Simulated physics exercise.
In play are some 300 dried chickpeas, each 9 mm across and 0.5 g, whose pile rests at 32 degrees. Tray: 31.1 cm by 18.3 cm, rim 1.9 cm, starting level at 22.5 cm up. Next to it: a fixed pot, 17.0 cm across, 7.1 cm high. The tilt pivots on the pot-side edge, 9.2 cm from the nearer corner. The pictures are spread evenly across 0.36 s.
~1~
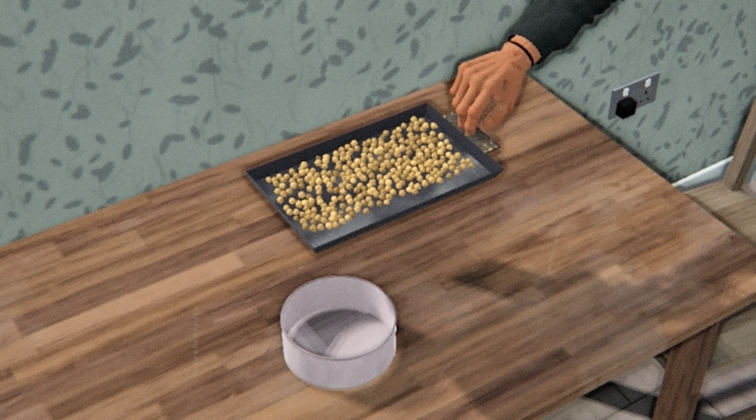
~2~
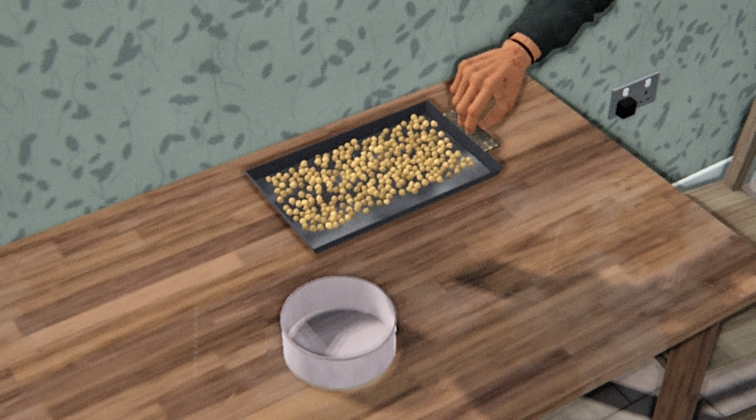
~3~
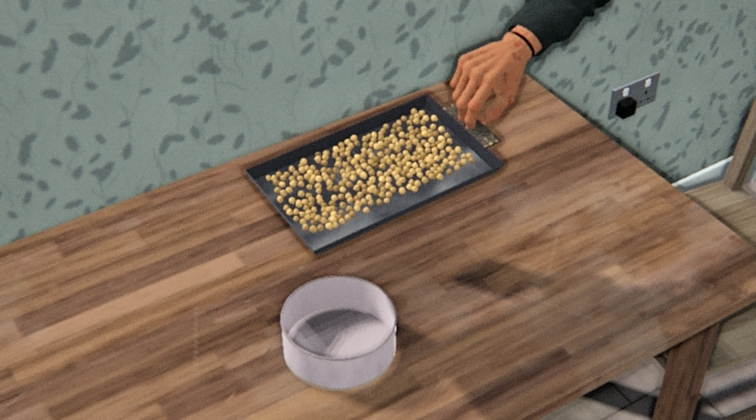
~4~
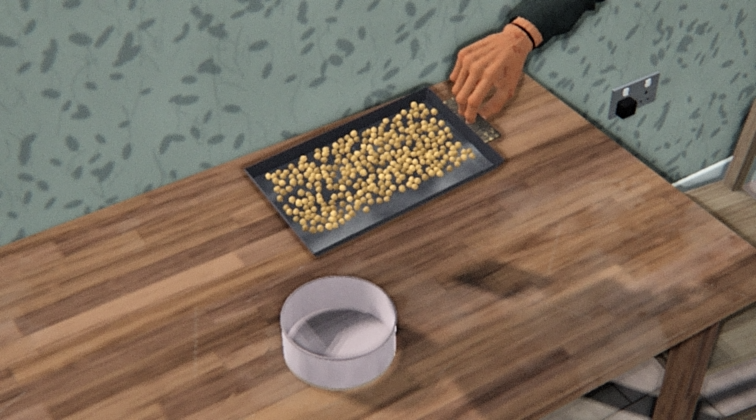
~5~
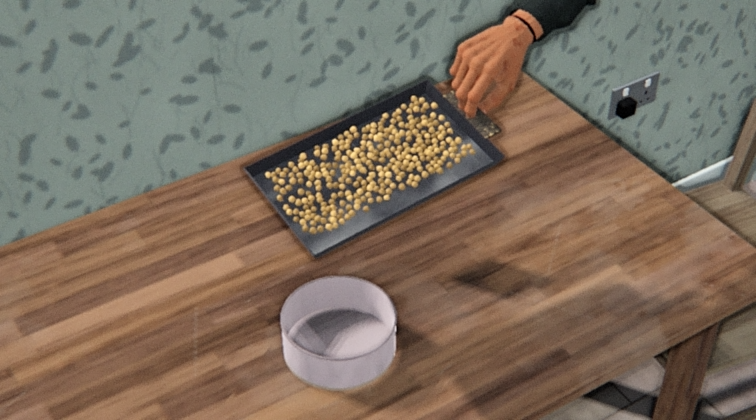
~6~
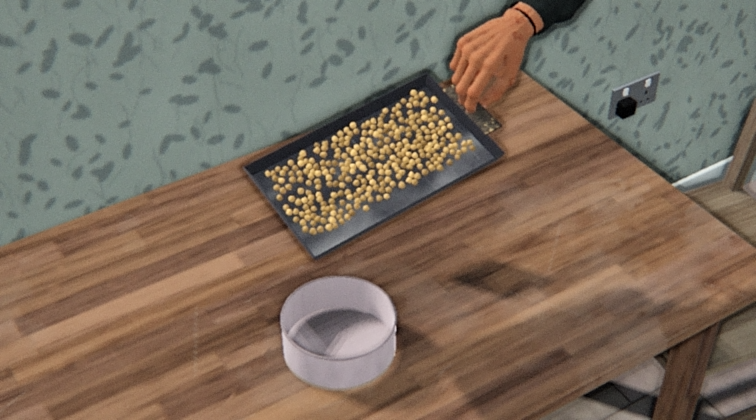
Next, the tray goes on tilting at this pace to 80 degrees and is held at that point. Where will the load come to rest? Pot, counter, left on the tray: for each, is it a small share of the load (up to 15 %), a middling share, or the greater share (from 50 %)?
Pot: The greater share, counter: A small share, tray: A small share.
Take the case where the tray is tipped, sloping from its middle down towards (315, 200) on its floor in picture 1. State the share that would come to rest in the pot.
Estimate: Some 0 per cent.
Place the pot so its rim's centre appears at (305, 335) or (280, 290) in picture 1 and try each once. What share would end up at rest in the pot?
I'd say some 95 per cent for the first and some 10 per cent for the second.
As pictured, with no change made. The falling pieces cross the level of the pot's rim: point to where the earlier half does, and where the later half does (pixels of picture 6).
Around (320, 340), then (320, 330).
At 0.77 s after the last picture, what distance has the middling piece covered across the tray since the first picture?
By then it sits near 8 cm from where it began.
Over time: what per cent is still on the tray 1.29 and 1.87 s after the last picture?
In turn: 100, 5.
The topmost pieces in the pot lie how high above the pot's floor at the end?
It gets to about 3.0 cm.
Then, 0.77 s after the last picture, tilt 44 degrees; the tray holds 100 %, the pot 0 %.
Then, 1.29 s after the last picture, tilt 65 degrees; the tray holds 100 %, the pot 0 %.
Then, 1.87 s after the last picture, tilt 80 degrees; the tray holds 5 %, the pot 85 %.
In the end, pot 95 %, counter 5 %, tray 0 %.
